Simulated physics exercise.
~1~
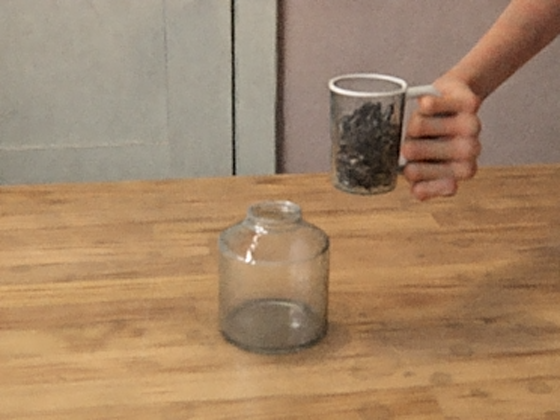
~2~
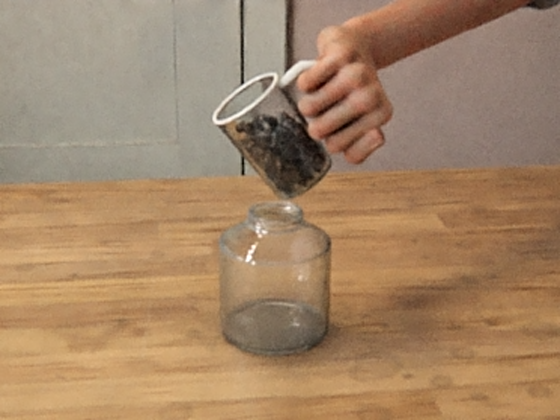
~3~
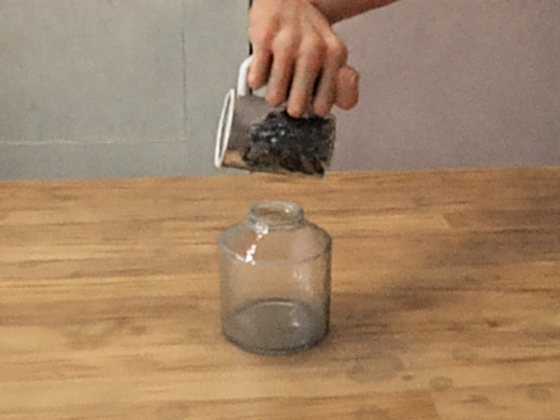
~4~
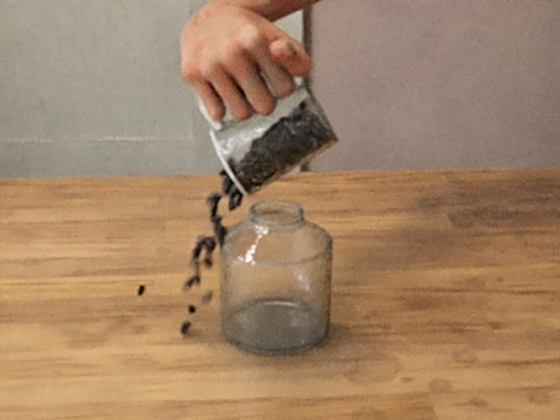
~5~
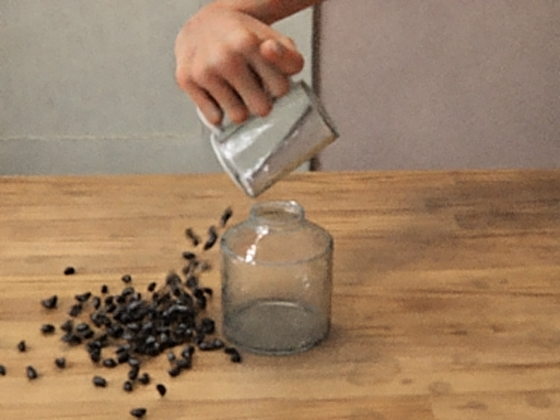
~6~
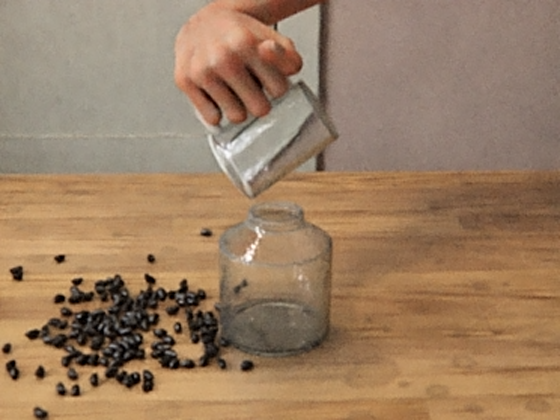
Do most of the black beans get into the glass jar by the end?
No, the beans fall to the left of the jar and end up scattered over the table. The jar stays empty, and the cup is emptied too.
On a wooden table against a grey and mauve wall, an empty glass jar stands while a hand holds a clear cup of black beans above and to its right. The hand carries the cup left until it is over the jar, tipping it as it goes. The cup turns onto its side with the beans still inside, then tilts further, mouth downward. Beans stream from the rim, falling just left of the jar. At the end the cup is held tipped and emptied, the beans lie scattered across the table, and the jar remains empty.
